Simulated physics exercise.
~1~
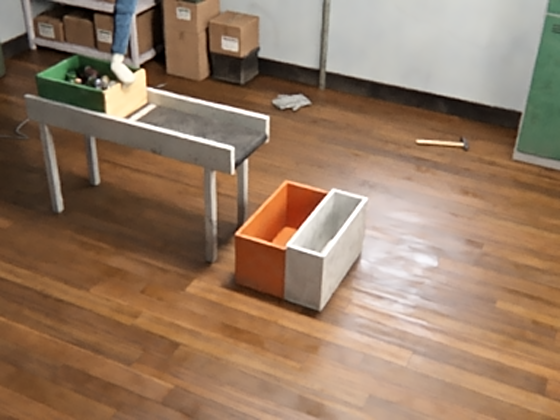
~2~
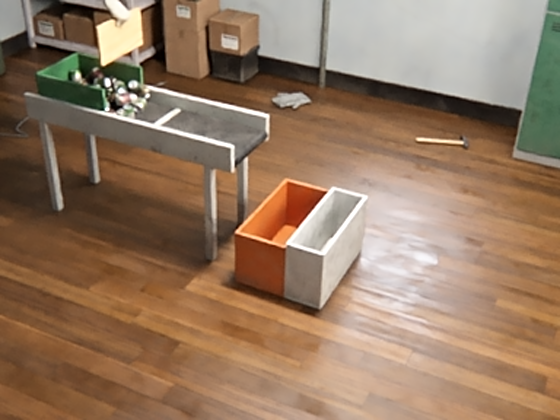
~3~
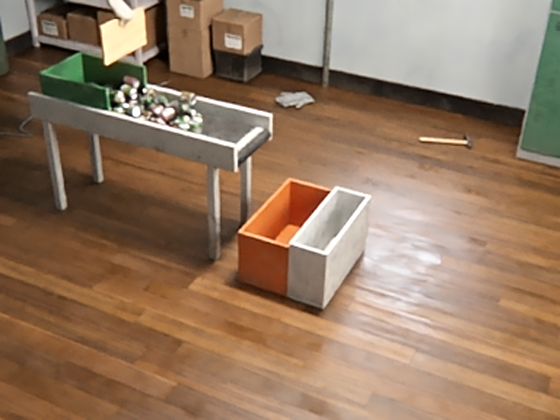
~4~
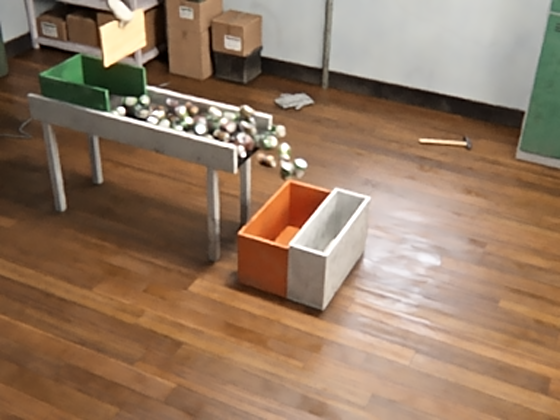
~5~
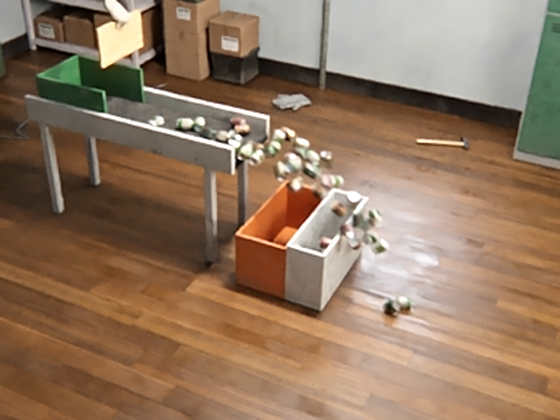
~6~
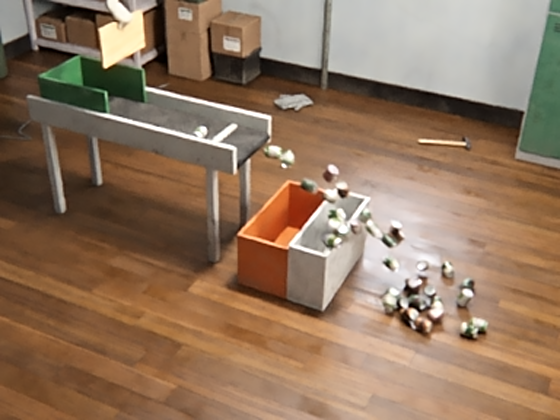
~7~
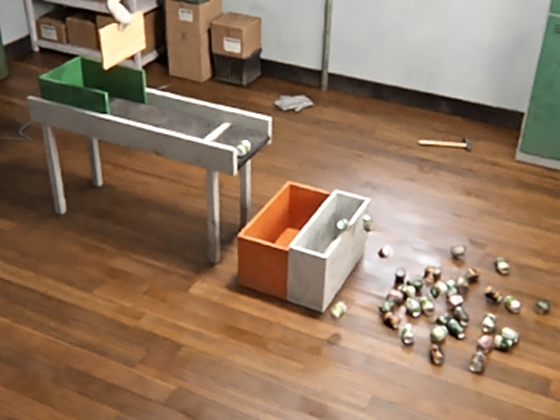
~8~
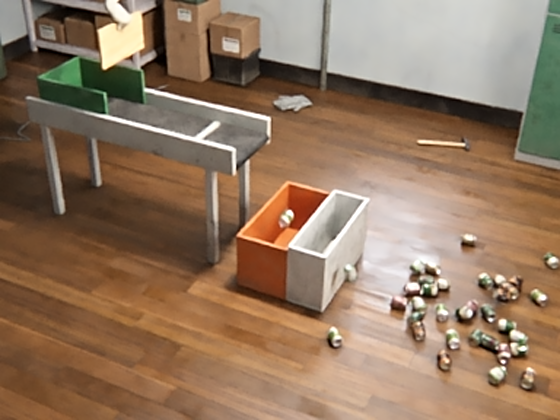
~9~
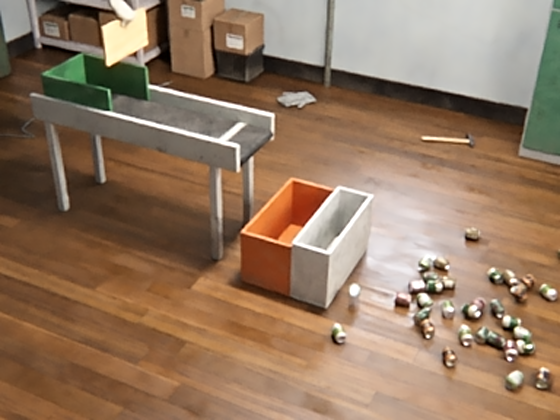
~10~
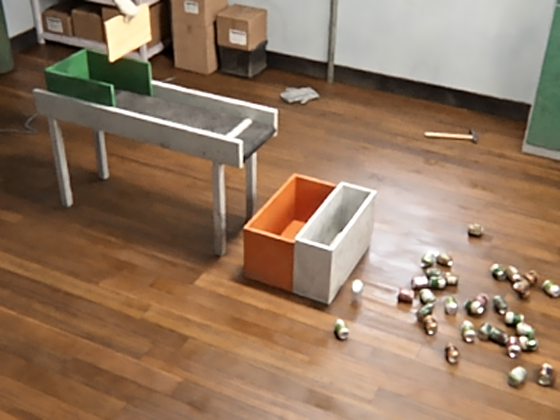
A gloved hand lifting a gate as small cans ride a conveyor and fly off, most scattering on the floor beyond two bins.
